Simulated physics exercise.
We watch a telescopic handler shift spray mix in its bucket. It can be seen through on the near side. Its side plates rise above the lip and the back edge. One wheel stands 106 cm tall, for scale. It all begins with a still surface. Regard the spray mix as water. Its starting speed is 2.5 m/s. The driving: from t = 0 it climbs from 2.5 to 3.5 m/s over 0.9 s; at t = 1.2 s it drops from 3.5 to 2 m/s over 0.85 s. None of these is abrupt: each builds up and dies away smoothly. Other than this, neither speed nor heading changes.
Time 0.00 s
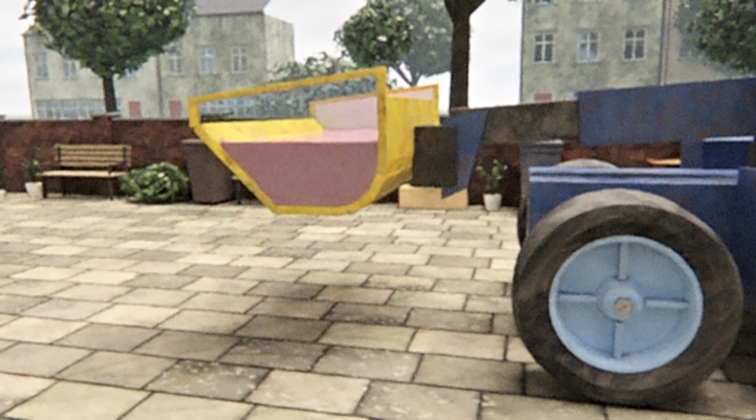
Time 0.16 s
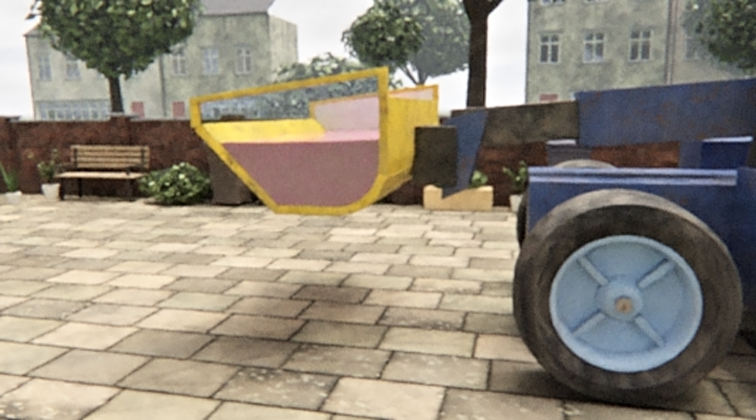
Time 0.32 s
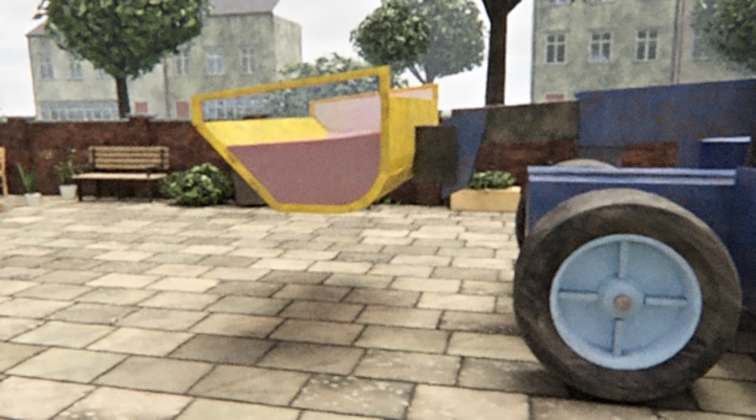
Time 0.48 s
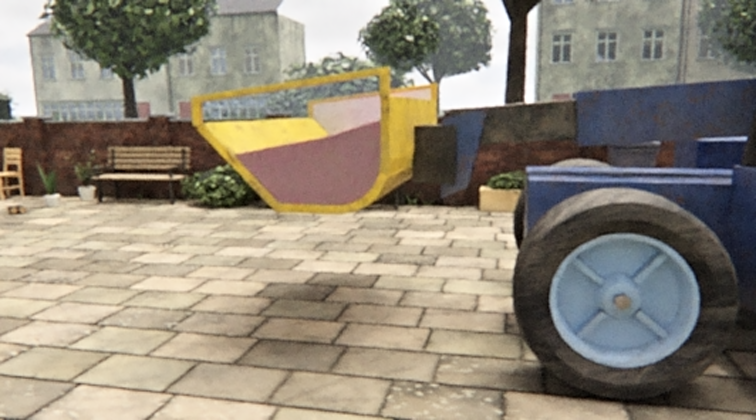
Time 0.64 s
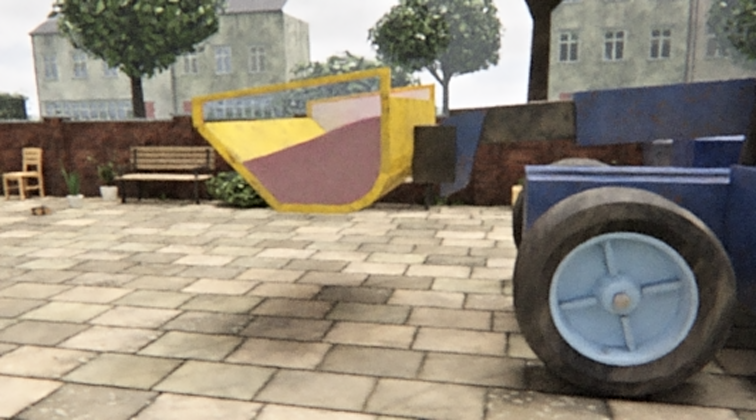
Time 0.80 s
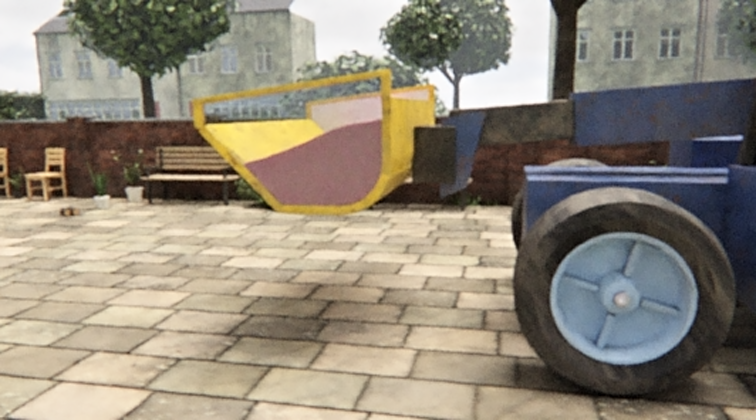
At first, pink liquid lies level in the see-through yellow bucket of a blue machine as it rolls left across a paved yard past a bench. The liquid then climbs the back wall on the right and sinks toward the front, ending in a clear slant as chairs come into view.
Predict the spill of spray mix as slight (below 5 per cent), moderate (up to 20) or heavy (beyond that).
Moderate.
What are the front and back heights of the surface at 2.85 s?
About 34 cm in front, about 36 cm behind.
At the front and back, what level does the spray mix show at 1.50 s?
Roughly 36 cm in front and 22 cm behind.
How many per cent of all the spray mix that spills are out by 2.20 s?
About 70 %.
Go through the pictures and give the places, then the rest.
In the first picture, the surface is at (277, 143) near the front wall; the surface is at (365, 143) near the back wall; the lip is at (200, 124); the front is on the left.
In the second picture, the surface is at (279, 143) near the front wall; the surface is at (367, 142) near the back wall.
In the third picture, the surface is at (281, 143) near the front wall; the surface is at (368, 135) near the back wall.
In the fourth picture, the surface is at (281, 147) near the front wall; the surface is at (368, 126) near the back wall.
In the fifth picture, the surface is at (282, 151) near the front wall; the surface is at (368, 120) near the back wall.
In the sixth picture, the surface is at (283, 153) near the front wall; the surface is at (369, 123) near the back wall; the lip is at (204, 125).
By 1.50 s the surface stands 22 cm at the back and 36 cm at the front; 4 per cent is out, over the front.
By 2.20 s the surface stands 34 cm at the back and 31 cm at the front; 10 per cent is out, over the front.
By 2.85 s the surface stands 35 cm at the back and 33 cm at the front; 10 per cent is out, over the front.
By 4.93 s 14 per cent is out, over the front, 73 of 509 litres.
